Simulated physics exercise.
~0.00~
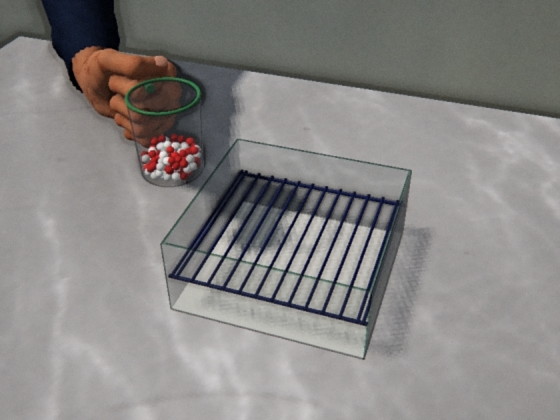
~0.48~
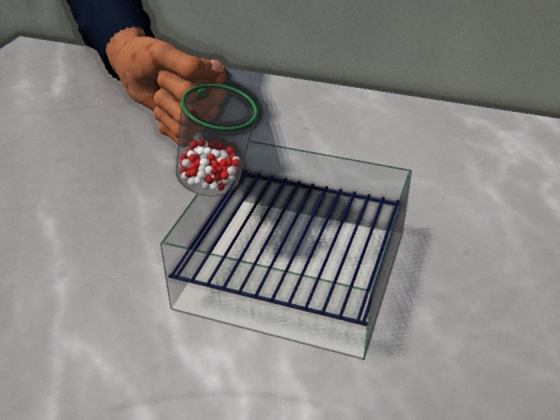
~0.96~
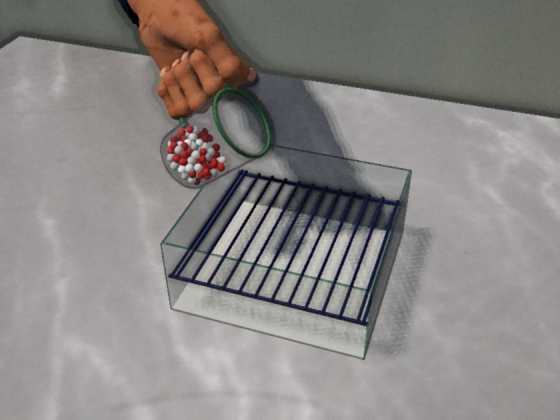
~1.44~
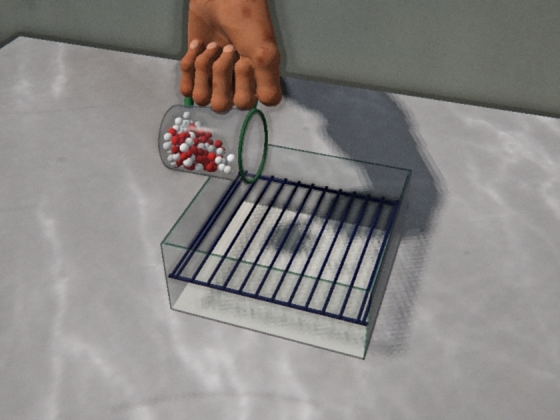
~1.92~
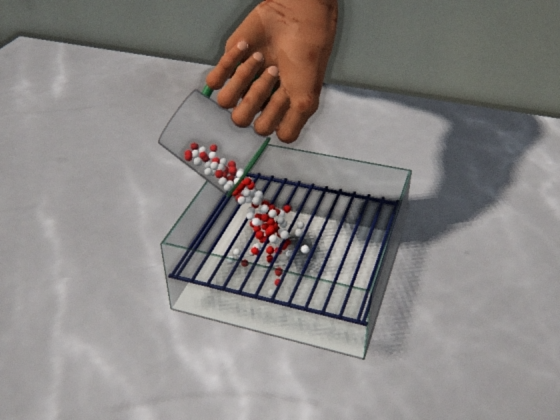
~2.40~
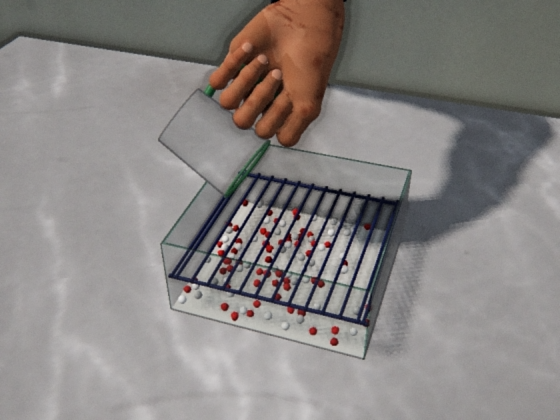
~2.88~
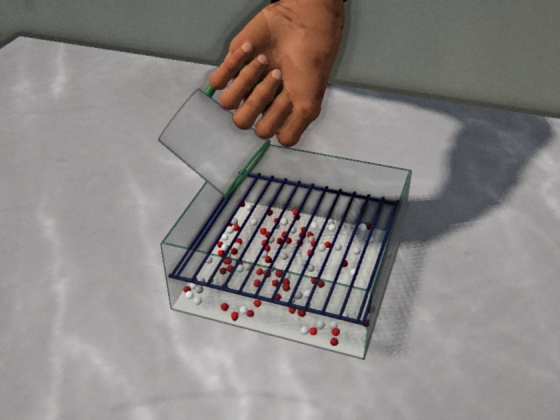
In this clip, a hand lifts a clear, green-rimmed cup of red and white pieces, moves it right and tips it over a transparent box crossed by dark wires; the pieces pour out, and all of both colours drop through and lie scattered beneath the wires.
